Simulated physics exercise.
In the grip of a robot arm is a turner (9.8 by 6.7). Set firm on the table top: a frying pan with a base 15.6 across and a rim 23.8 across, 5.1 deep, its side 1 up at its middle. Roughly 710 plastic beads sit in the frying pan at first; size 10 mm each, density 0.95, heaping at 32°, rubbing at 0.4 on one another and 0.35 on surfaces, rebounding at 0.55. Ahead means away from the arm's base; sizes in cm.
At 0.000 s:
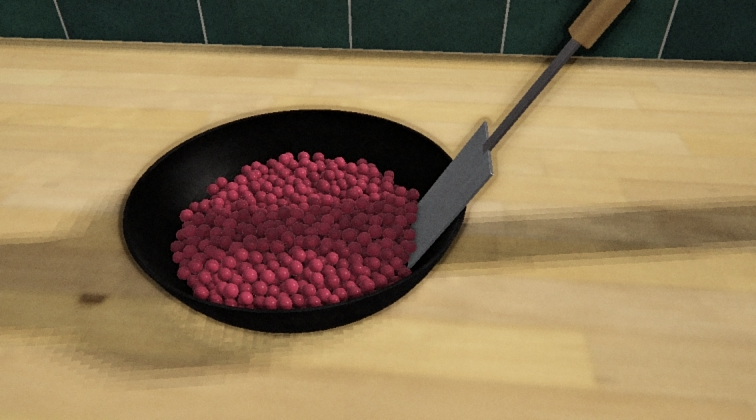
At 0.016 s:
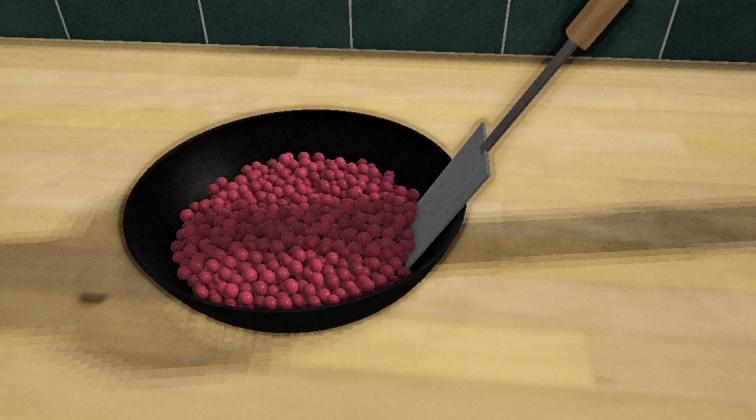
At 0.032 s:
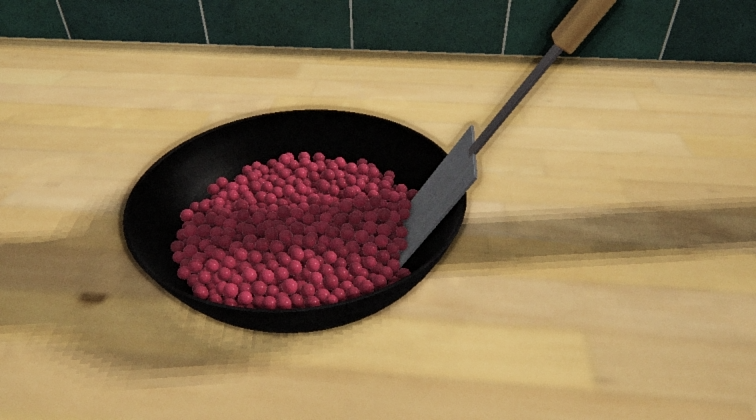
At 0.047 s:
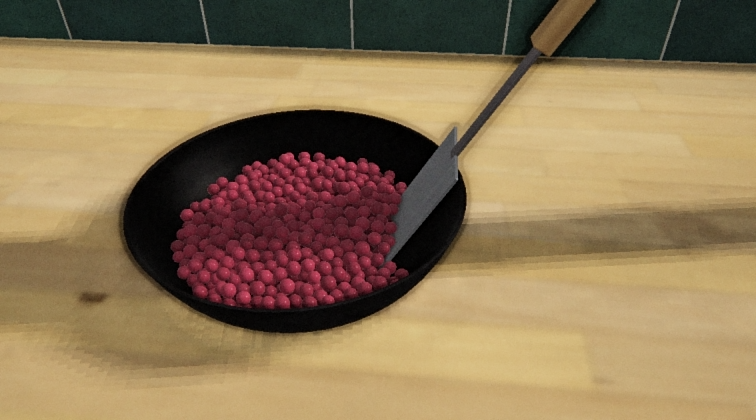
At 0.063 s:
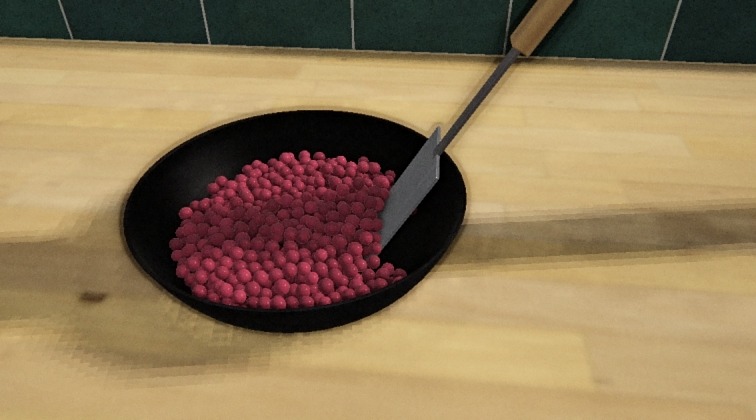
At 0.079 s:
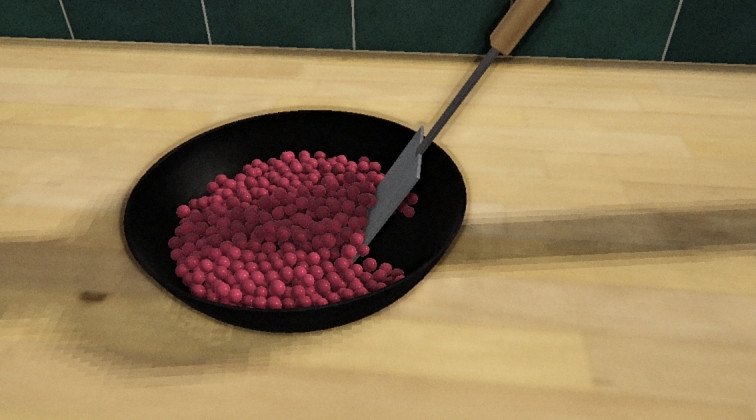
On a wooden counter before green tiles, a wooden-handled metal turner slid left from the right side of a black frying pan, pushing some of the pinkish-red beads and leaving a few behind it.
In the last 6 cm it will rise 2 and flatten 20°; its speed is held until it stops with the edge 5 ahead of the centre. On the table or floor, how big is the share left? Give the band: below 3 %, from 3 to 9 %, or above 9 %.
Below 3 %.
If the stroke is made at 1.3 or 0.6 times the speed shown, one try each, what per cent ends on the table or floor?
I'd expect close to 5 and then close to 0 percent.
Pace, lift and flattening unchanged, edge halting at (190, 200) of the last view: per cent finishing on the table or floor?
Something close to 15 in a hundred.
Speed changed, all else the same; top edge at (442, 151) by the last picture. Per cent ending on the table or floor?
Expect about 0 per cent there.
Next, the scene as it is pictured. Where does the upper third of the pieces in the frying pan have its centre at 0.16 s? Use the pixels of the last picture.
Near (254, 208).
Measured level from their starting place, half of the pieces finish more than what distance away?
Level distance of roughly 2 cm.
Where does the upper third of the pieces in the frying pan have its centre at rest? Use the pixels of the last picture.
Somewhere near (212, 203) in the last picture.
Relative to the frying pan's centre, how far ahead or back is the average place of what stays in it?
It sits near 3.5 centimetres ahead of centre.
By 0.12 s, sloping 59°, highest piece 6 above the table; 708 in the frying pan.
By 0.16 s, sloping 50°, highest piece 6 above the table; 708 in the frying pan.
By 0.38 s, sloping 40°, highest piece 6 above the table; 704 in the frying pan, 3 on the table or floor, 1 on the blade or in flight.
By 1.42 s, sloping 40°, highest piece 6 above the table; 704 in the frying pan, 4 on the table or floor.
Final count, 704 in the frying pan, 4 on the table or floor. That is 1 % on the table or floor.
